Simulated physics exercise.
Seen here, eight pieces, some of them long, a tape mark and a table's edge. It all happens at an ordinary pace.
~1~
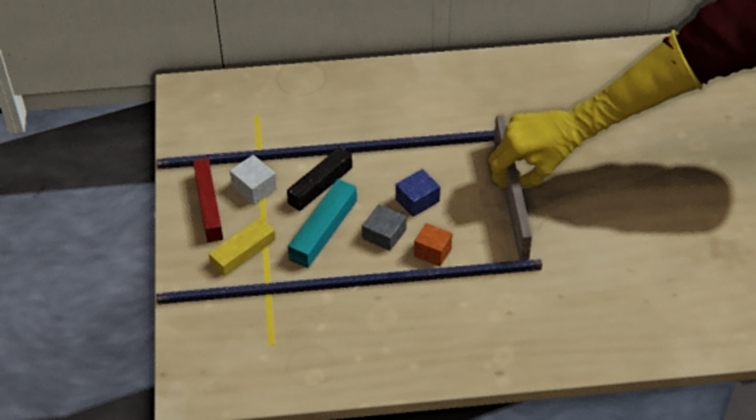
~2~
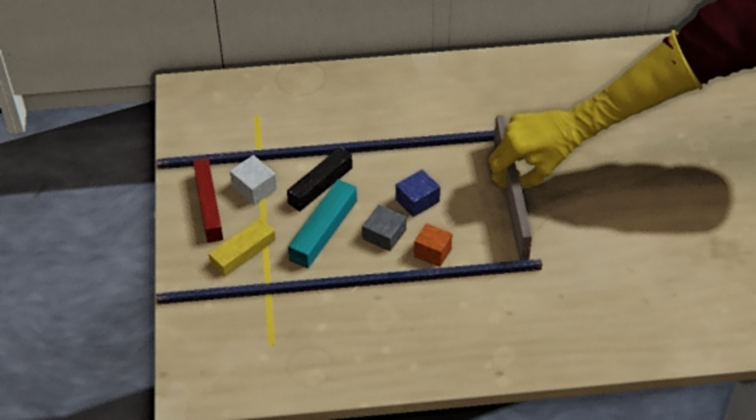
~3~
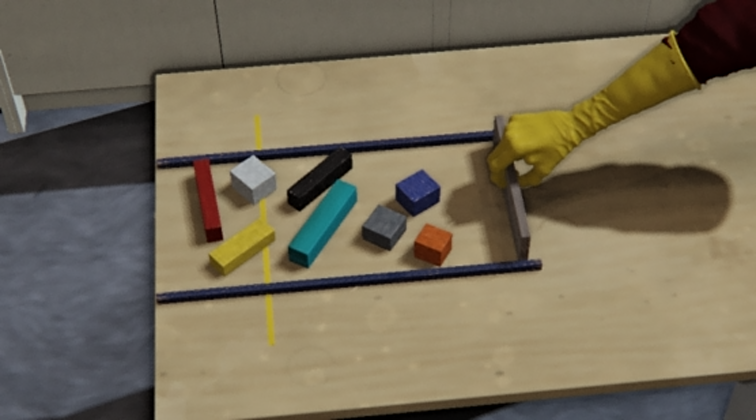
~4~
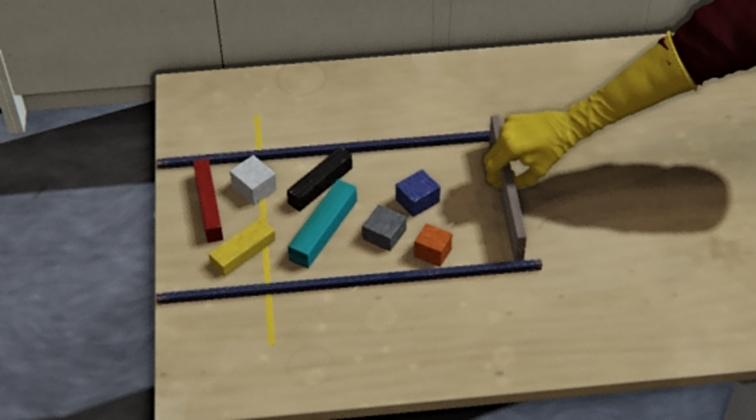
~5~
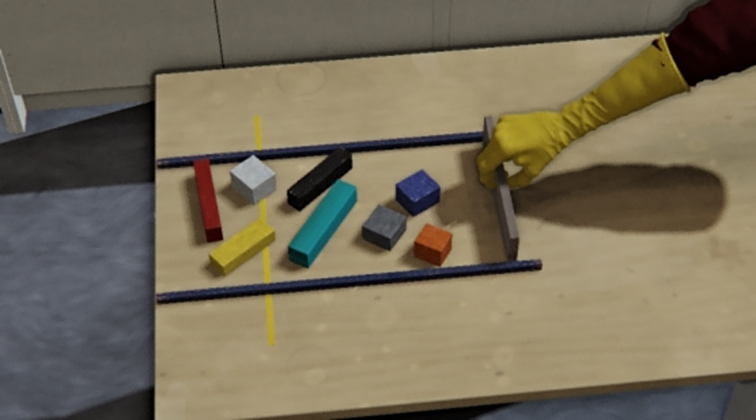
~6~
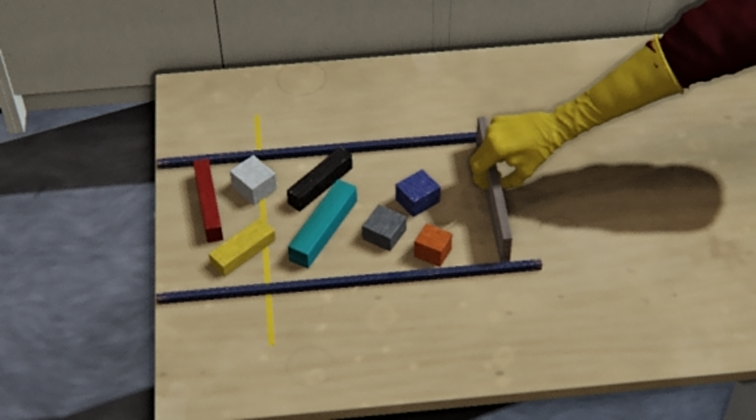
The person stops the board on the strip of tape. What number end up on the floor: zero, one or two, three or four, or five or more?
The number that fall off is zero.
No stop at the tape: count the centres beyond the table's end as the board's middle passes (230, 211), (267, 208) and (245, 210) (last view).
It would be 1, 0 and 1.
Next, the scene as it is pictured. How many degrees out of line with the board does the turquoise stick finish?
Some 5 degrees.
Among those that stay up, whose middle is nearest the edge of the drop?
It is the red bar.
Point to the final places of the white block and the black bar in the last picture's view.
The white block at (190, 171), the black bar at (223, 183).
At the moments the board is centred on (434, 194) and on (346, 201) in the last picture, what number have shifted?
2 and 6.
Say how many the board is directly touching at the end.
It touches 4.
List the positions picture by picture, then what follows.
In the first picture, red bar (208, 200); yellow bar (242, 247); white block (253, 180); board (512, 187); tape (264, 222).
In the second picture, yellow bar (242, 247); turquoise stick (323, 223).
In the third picture, white block (253, 180); board (511, 187).
In the fourth picture, red bar (208, 200); orange block (433, 245).
In the fifth picture, yellow bar (242, 247); grey block (384, 228).
In the sixth picture, red bar (208, 200); yellow bar (242, 247); white block (253, 180); board (494, 189); tape (264, 222).
A little later, none off yet; red bar at rest near (208, 200); yellow bar at rest near (242, 247); white block at rest near (253, 180).
When it is over, the number that fall off is zero.
